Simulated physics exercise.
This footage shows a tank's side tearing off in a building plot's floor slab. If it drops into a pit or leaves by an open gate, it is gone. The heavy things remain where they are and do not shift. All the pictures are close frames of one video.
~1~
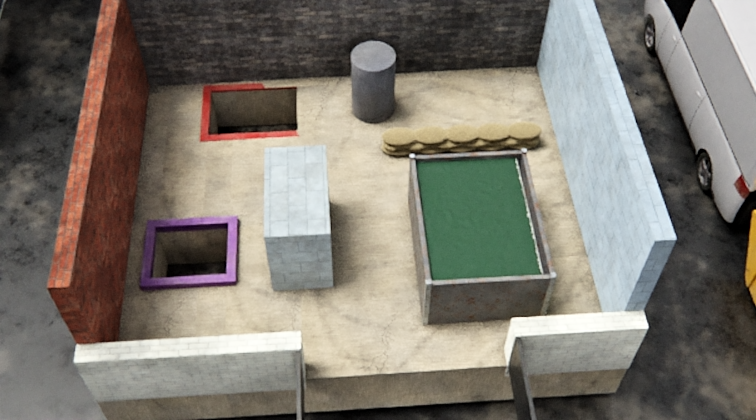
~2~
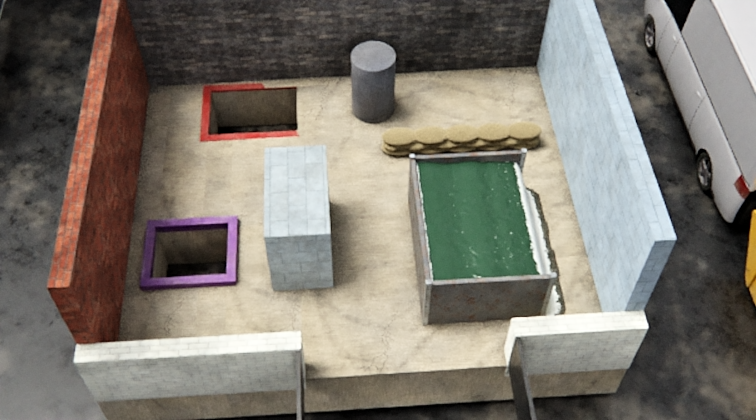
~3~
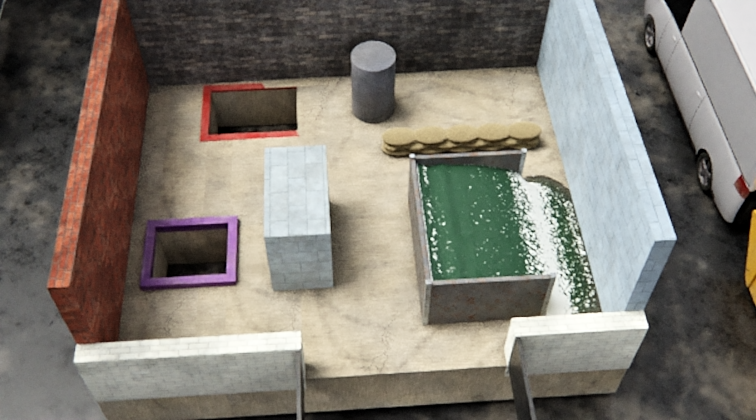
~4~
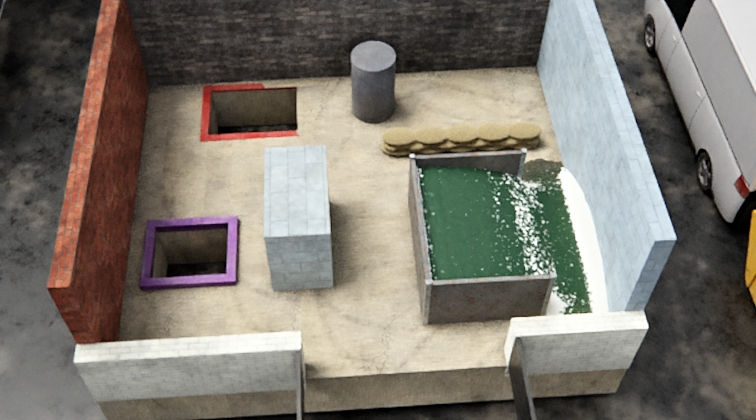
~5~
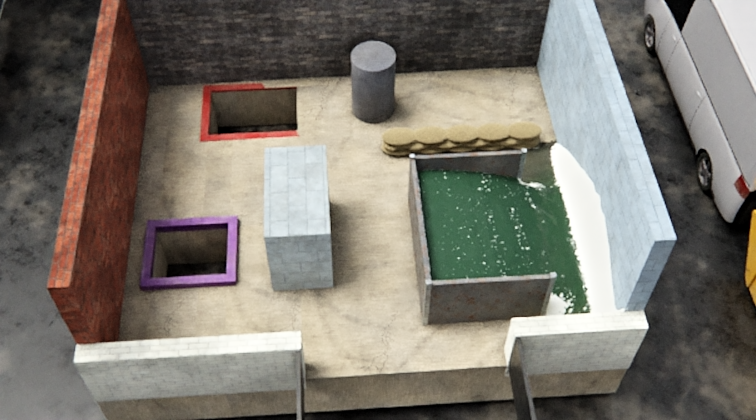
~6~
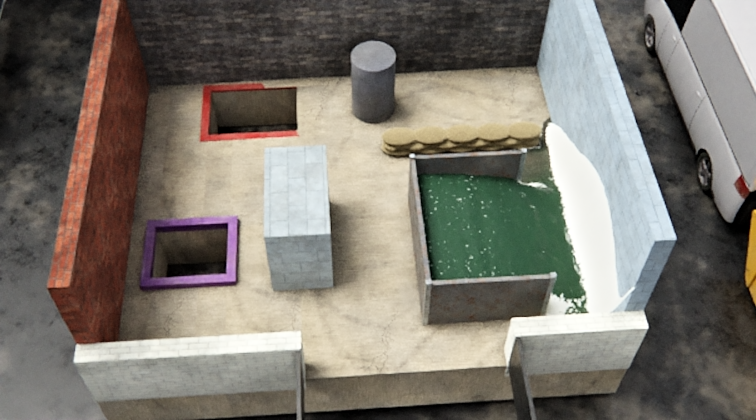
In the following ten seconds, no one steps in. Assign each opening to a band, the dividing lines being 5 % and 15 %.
The gate lands over 15 %; the red pit lands over 15 %; the purple pit lands under 5 %.
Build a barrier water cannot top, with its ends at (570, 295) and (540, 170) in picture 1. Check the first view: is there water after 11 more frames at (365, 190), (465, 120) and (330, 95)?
In the order given, the spots are swamped, spared and spared.
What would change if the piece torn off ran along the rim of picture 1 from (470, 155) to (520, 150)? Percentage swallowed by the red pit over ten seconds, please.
I'd estimate the red pit takes around 20 percent.
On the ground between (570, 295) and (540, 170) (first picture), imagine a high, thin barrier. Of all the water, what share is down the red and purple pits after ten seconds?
Red 12 %, purple 0 %.
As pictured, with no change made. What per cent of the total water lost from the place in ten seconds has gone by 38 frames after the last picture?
I'd estimate some 50 per cent.
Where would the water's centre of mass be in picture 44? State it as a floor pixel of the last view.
At about (409, 218).
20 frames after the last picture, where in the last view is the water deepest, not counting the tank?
Around (575, 227).
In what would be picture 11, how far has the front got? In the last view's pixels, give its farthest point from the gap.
Roughly at (535, 74).
A moment on, water covers 25 % of the floor; the gate 0 %, the red pit 0 %, the purple pit 0 %.
Next, water covers 50 % of the floor; the gate 3 %, the red pit 0 %, the purple pit 0 %.
Then, water covers 75 % of the floor; the gate 8 %, the red pit 1 %, the purple pit 0 %.
Later, water covers 90 % of the floor; the gate 13 %, the red pit 6 %, the purple pit 0 %.
In the end, water covers 95 % of the floor; the gate 19 %, the red pit 17 %, the purple pit 0 %.
